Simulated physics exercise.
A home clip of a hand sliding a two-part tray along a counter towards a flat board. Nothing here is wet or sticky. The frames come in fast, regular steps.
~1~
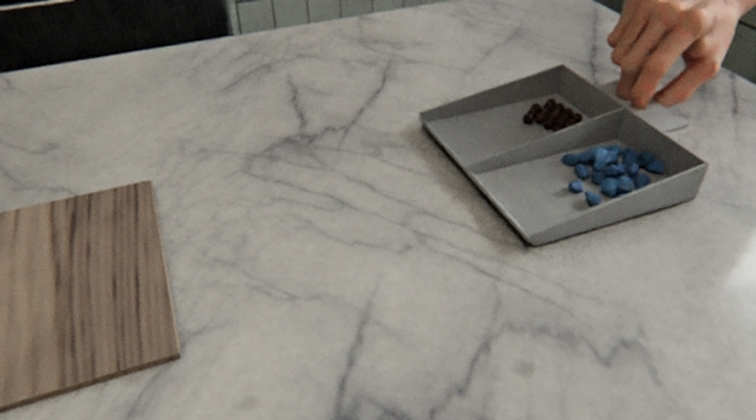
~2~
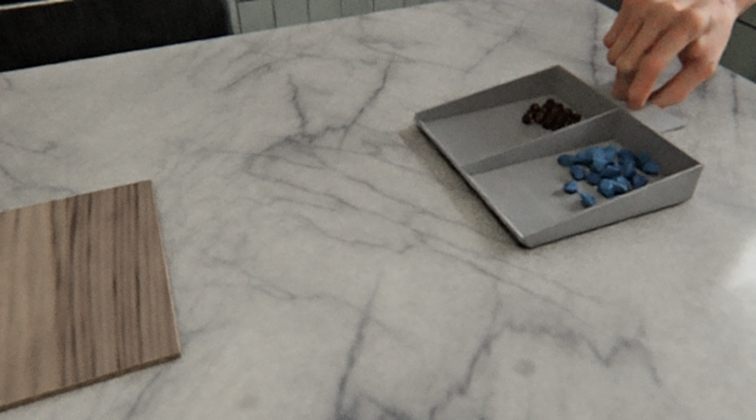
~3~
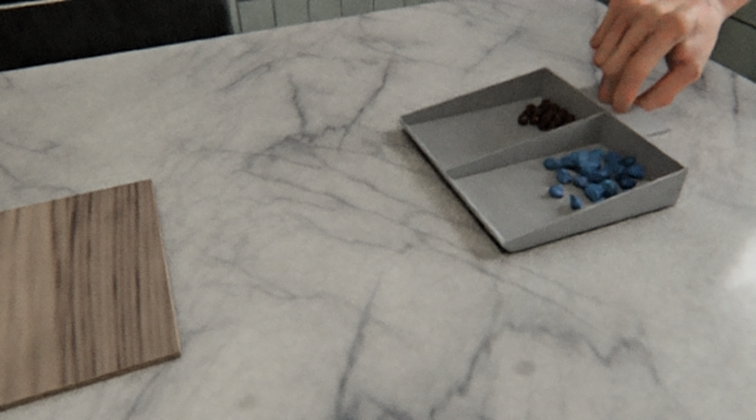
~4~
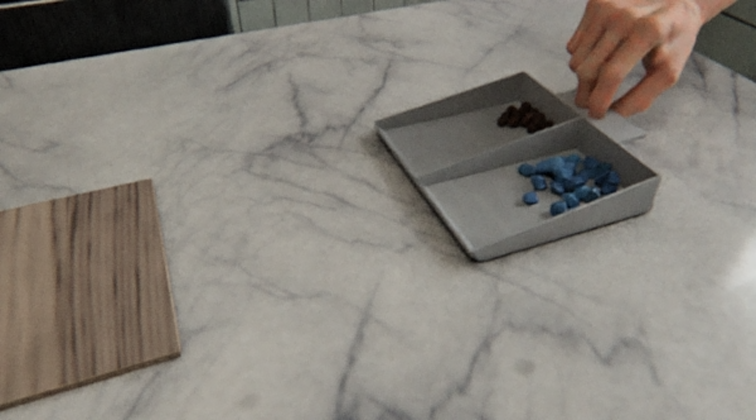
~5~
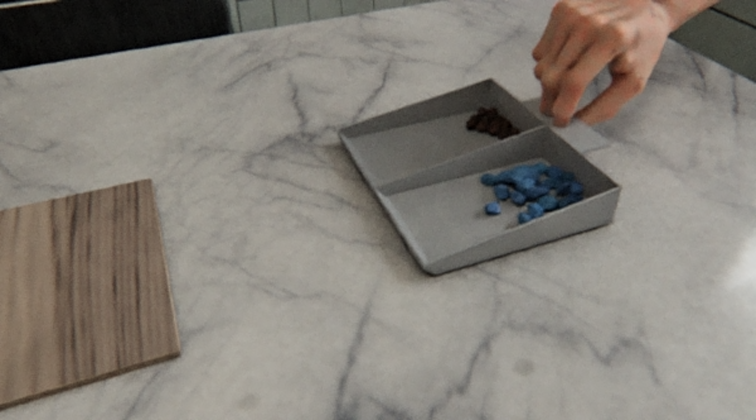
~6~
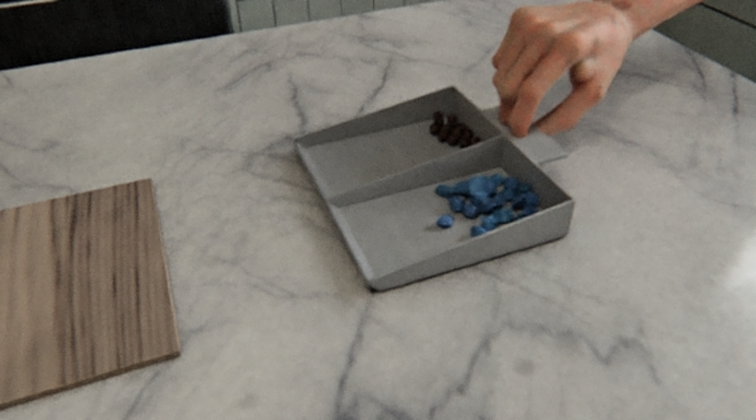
On a marbled counter, a hand at the far edge slides a grey two-part tray, holding small blue pieces and a few dark brown ones, leftward towards a flat wooden board, slowly at first and then faster.
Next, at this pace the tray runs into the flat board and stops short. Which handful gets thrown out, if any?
The nearer handful is held by the rim and the farther handful partly spills out.
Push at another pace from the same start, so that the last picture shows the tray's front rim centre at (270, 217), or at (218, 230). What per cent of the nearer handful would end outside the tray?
In turn 20 and 30 in a hundred.
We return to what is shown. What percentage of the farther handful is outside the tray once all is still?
Close to 40 per cent.
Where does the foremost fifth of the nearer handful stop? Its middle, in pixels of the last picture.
Near (186, 285).
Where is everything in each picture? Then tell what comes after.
In the first frame, front rim near (465, 170), at rest; flat board near (77, 323); nearer handful near (614, 171), a few aquarium stones; farther handful near (553, 119), a few chocolate balls.
In the second frame, front rim near (460, 170), hardly any of the way covered; farther handful near (552, 118).
In the third frame, front rim near (444, 174), a little of the way covered; nearer handful near (597, 177).
In the fourth frame, front rim near (416, 181), near a quarter of the way covered; farther handful near (529, 117).
In the fifth frame, front rim near (375, 191), near a third of the way covered; nearer handful near (543, 189).
In the sixth frame, front rim near (326, 203), near half of the way covered; flat board near (77, 321); nearer handful near (498, 201); farther handful near (456, 134).
Then, 0.09 s on from there, tray still sliding, front rim near (244, 223); nearer handful all inside; farther handful all inside.
Then, 0.27 s on from there, tray stopped at the flat board; nearer handful all inside, moved towards the front rim; farther handful all inside, moved towards the front rim.
Then, 0.48 s on from there, tray stopped at the flat board; nearer handful all inside, moved towards the front rim; farther handful near a third out of the tray.
In the end, tray stopped at the flat board; nearer handful all inside, moved towards the front rim; farther handful near half out of the tray.
